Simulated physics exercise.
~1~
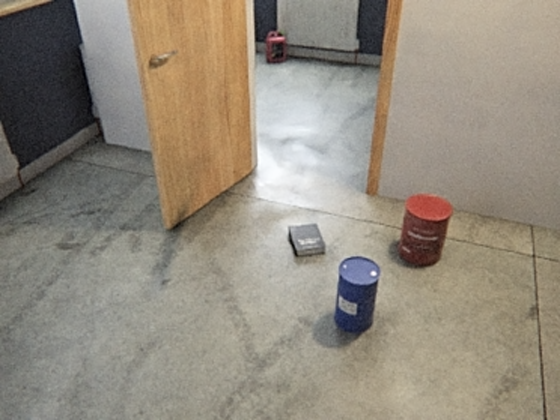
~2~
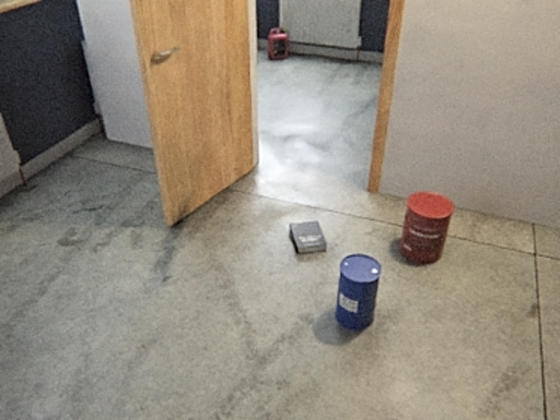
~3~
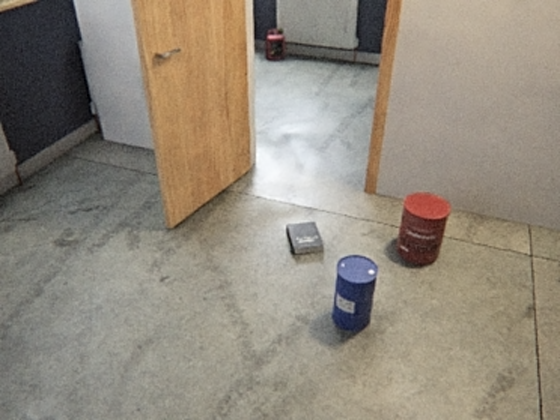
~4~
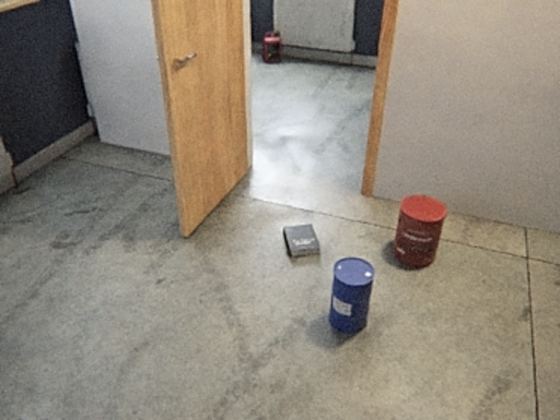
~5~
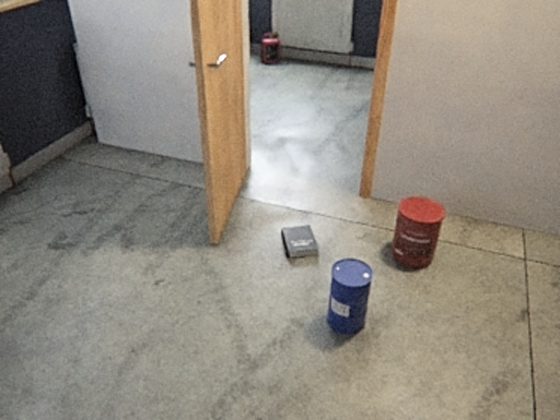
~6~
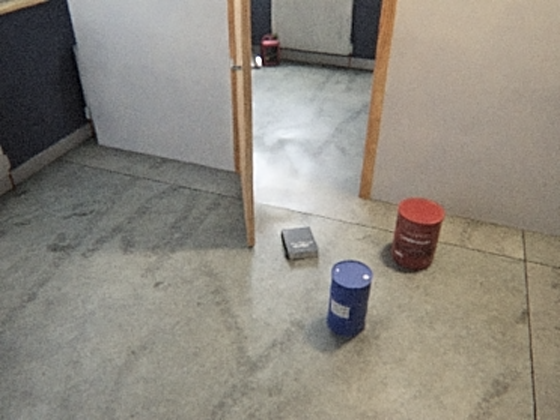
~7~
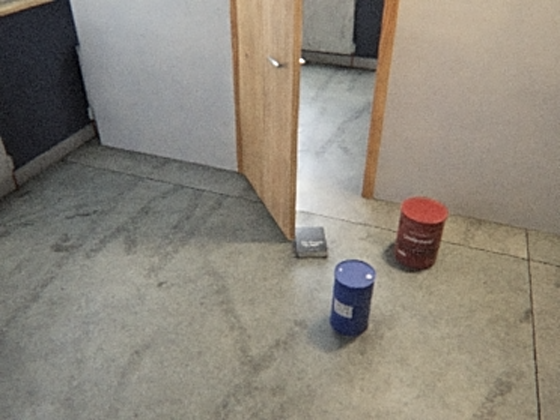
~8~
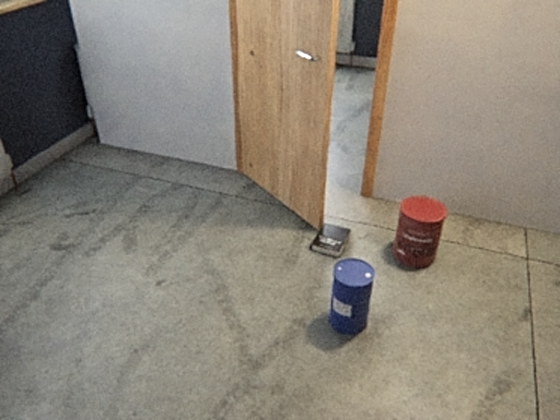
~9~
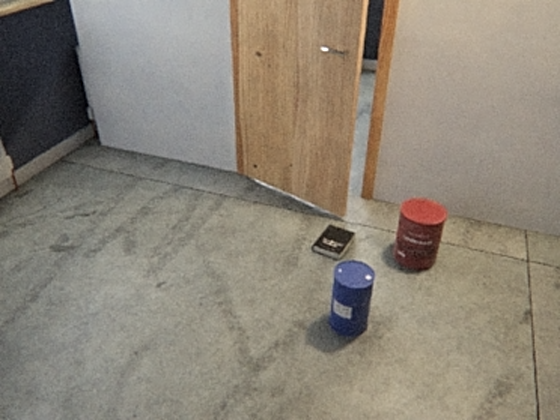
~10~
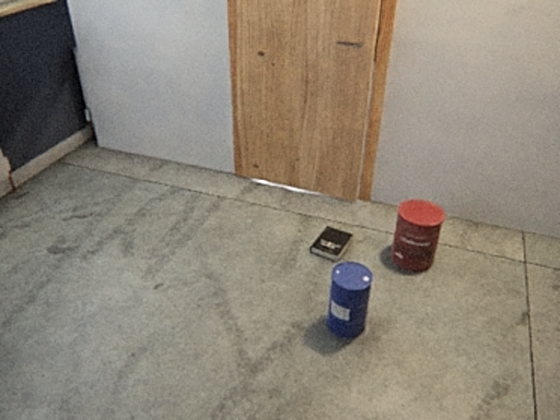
The open wooden door swings shut, pushing the small black book right along the floor.
